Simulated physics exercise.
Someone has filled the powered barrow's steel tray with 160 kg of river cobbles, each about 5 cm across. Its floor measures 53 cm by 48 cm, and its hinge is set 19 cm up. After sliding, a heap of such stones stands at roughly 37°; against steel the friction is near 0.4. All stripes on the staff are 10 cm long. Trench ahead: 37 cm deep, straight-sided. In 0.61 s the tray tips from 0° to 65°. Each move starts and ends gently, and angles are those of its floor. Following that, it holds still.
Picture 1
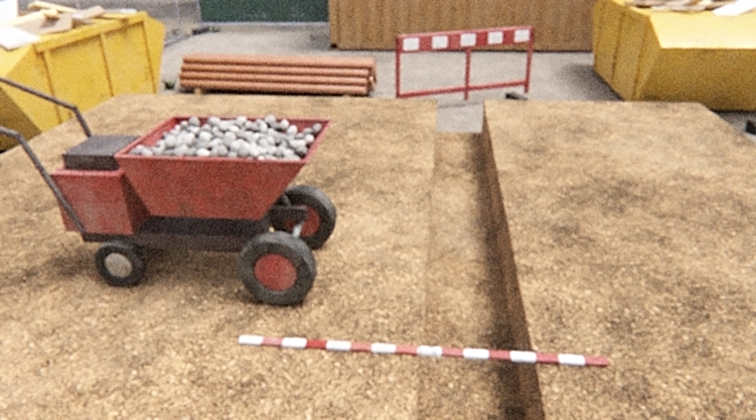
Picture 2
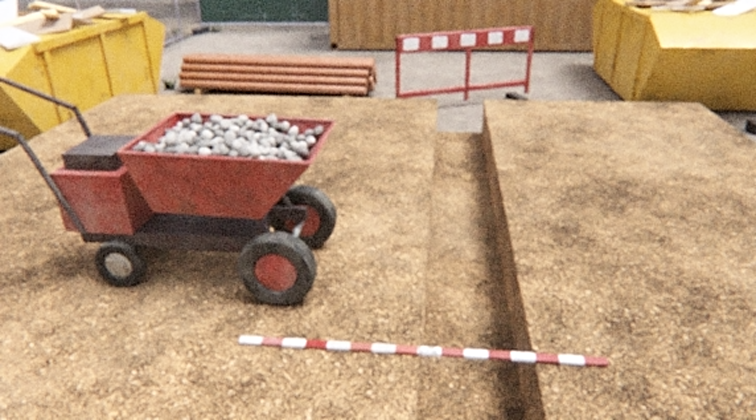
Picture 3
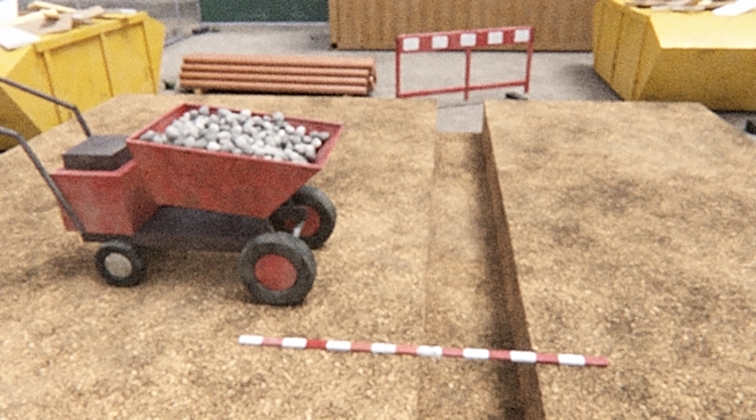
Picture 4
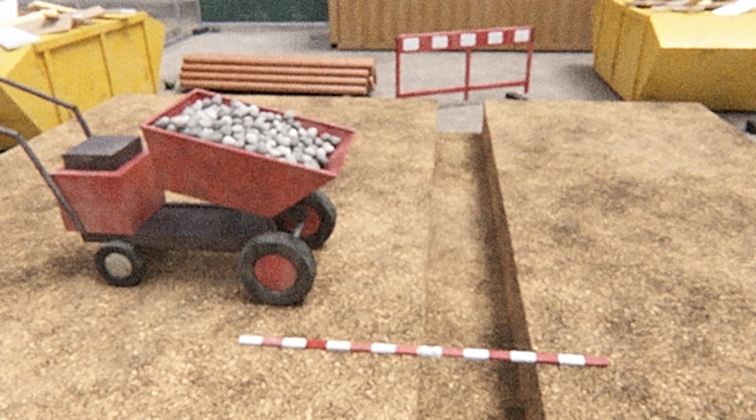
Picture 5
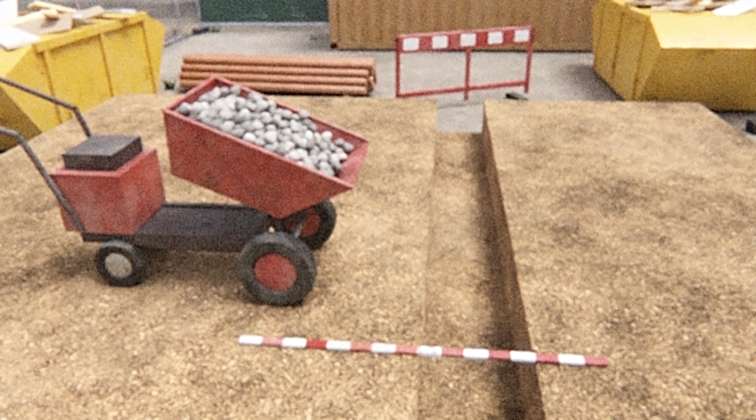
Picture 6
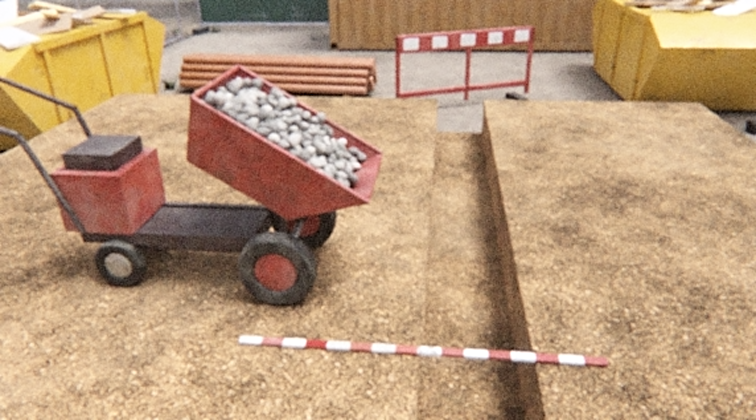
A red powered barrow with black wheels stands at the left on gritty brown ground, seen from slightly above by a still camera, its tray heaped with grey cobbles. A straight-sided trench runs at the right beyond a red-and-white staff, with yellow skips, stacked reddish poles and a barrier behind. The tray tilts smoothly towards the right, its rear rising high, while the cobbles stay inside.
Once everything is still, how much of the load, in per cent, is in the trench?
About 98 per cent.
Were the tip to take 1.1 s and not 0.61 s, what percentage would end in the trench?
Then roughly 100 percent.
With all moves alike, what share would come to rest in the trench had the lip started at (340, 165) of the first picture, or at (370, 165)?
About 85 per cent first, then about 60 per cent.
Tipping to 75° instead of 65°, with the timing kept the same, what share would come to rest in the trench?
Around 100 per cent would finish in the trench.
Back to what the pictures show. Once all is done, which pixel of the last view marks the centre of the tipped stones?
At about pixel (472, 326) in the last view.
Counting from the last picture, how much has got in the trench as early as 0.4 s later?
20 per cent, give or take.
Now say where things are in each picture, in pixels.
Lip at (306, 162), floor tilted 0°, highest stones at (243, 128), in the first frame.
The tray is at 2°, its lip at (310, 164); the top of the load is at (235, 124), in the second frame.
Lip at (321, 168), floor tilted 7°, highest stones at (224, 116), in the third frame.
The tray is at 14°, its lip at (336, 176); the top of the load is at (216, 109), in the fourth frame.
Lip at (353, 188), floor tilted 22°, highest stones at (218, 98), in the fifth frame.
The tray is at 32°, its lip at (369, 203); the top of the load is at (239, 89), in the sixth frame.
Then, 0.2 s after the last picture the floor is at 55°, 100 % in the tray; the foremost stones are at (387, 211).
Then, 0.4 s after the last picture the floor is at 65°, 75 % in the tray, 4 % short of the trench, 22 % in the trench; the foremost stones are at (482, 281).
Then, 0.8 s after the last picture the floor is at 65°, 26 % in the tray, 3 % short of the trench, 69 % in the trench, 1 % past the trench; the foremost stones are at (588, 280).
Then, 2.7 s after the last picture the floor is at 65°, 0 % in the tray, 1 % short of the trench, 98 % in the trench, 1 % past the trench; the foremost stones are at (721, 290).
